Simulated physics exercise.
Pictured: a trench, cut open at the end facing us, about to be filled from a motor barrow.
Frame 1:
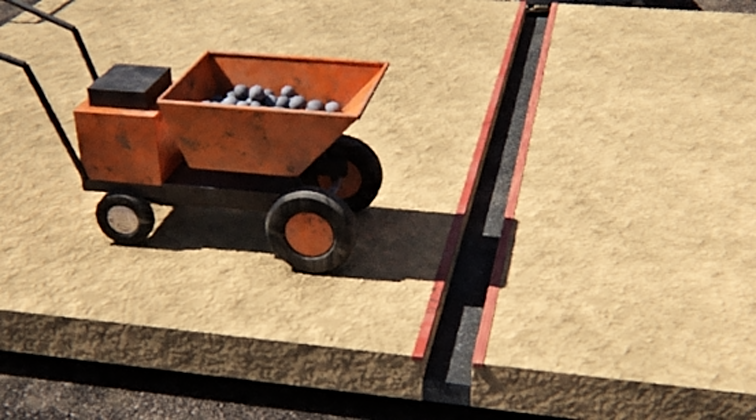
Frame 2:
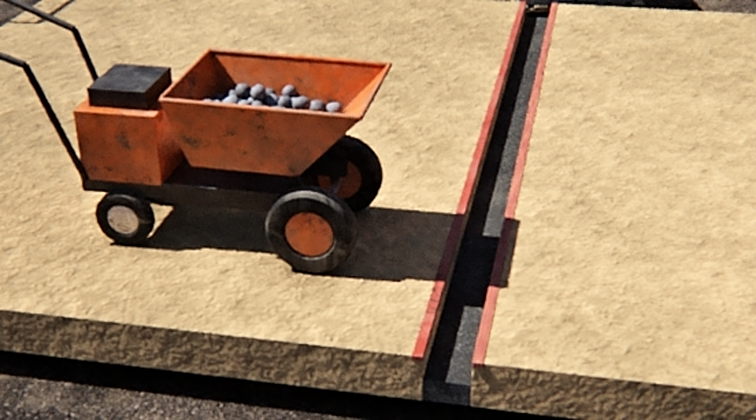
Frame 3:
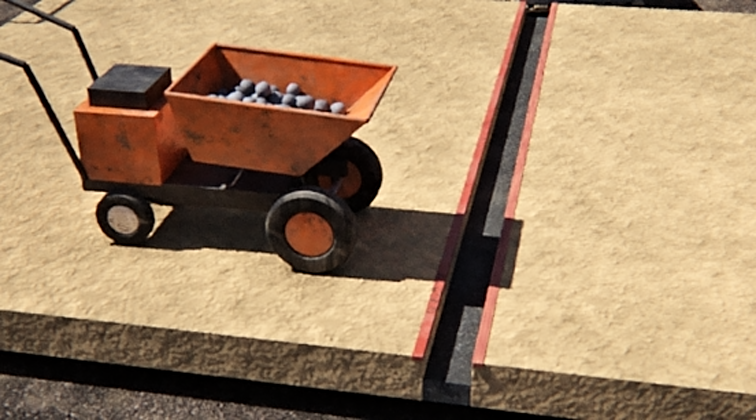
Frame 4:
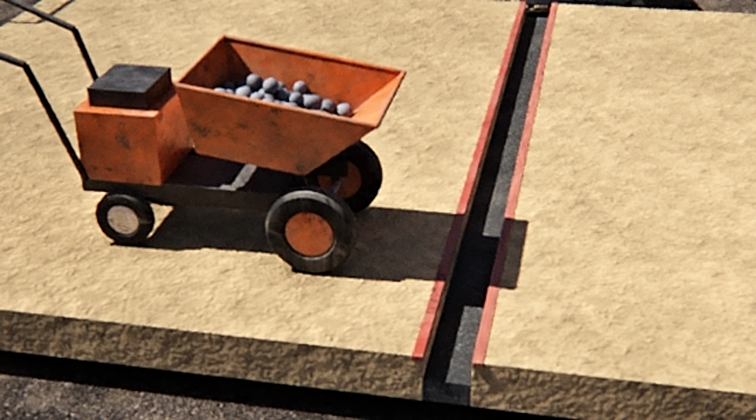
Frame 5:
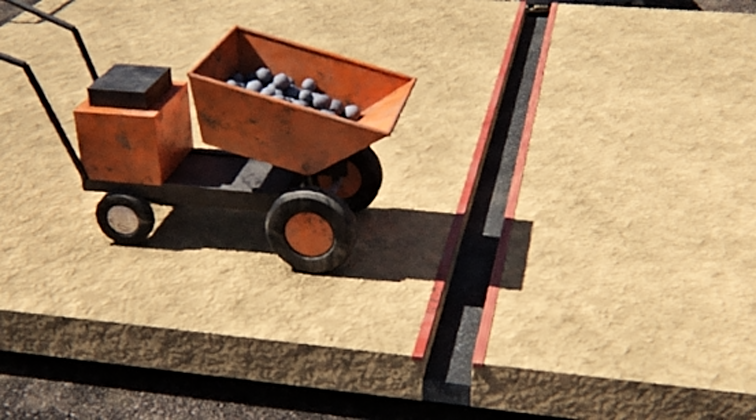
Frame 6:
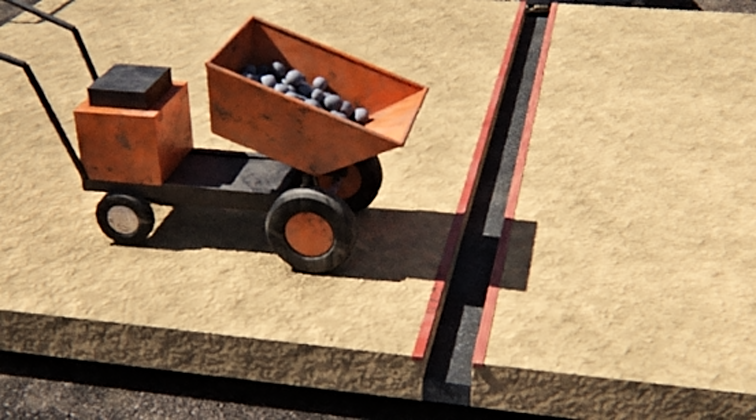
On a sandy slab split by a narrow, dark trench, a small orange motor barrow stood still while its skip, loaded with round grey cobbles, rose at the back and tilted toward the right.
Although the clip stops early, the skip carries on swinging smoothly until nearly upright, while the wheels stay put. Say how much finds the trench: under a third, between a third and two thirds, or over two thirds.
I predict the trench will see a third to two thirds of the load.
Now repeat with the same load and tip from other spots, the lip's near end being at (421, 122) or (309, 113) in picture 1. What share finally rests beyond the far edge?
You'd see close to 90 per cent the first time and close to 10 per cent the next.
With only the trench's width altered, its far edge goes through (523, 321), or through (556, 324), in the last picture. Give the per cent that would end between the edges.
80 and 100 percent.
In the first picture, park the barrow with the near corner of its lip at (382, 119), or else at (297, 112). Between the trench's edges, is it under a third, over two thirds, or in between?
Lab note - position 1: Under a third; position 2: The middle third.
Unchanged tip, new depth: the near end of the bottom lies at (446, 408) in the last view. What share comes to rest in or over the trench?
It comes out near 70 percent.
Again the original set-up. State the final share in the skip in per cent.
Around 15 in a hundred.
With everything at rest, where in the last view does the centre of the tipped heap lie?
Near (488, 253).
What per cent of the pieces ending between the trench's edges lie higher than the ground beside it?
My guess is some 20 per cent.
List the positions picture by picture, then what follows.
The first picture shows lip of the skip (358, 117), level; top of the load (254, 112), round cobbles; first edge of the trench (431, 311); far edge (488, 317), the trench under half as wide as the skip, and about half as deep as wide.
The second picture shows lip of the skip (360, 118), level; top of the load (264, 115).
The third picture shows lip of the skip (367, 121), tipped barely; top of the load (268, 113).
The fourth picture shows lip of the skip (376, 127), tipped a little; top of the load (252, 104).
The fifth picture shows lip of the skip (388, 134), tipped a little; top of the load (255, 90).
The sixth picture shows lip of the skip (401, 145), tipped clearly; top of the load (252, 84); first edge of the trench (431, 311); far edge (488, 317).
Just after the last frame, skip tipped steeply; every one in the skip.
A moment on, skip tipped right over; roughly two thirds in the skip; roughly a quarter in or heaped over the trench; about a tenth beyond it; just a few falling.
Further on, skip tipped right over; roughly a quarter in the skip; roughly half in or heaped over the trench; roughly a third beyond it.
When it is over, skip tipped right over; roughly a quarter in the skip; roughly half in or heaped over the trench; roughly a third beyond it.
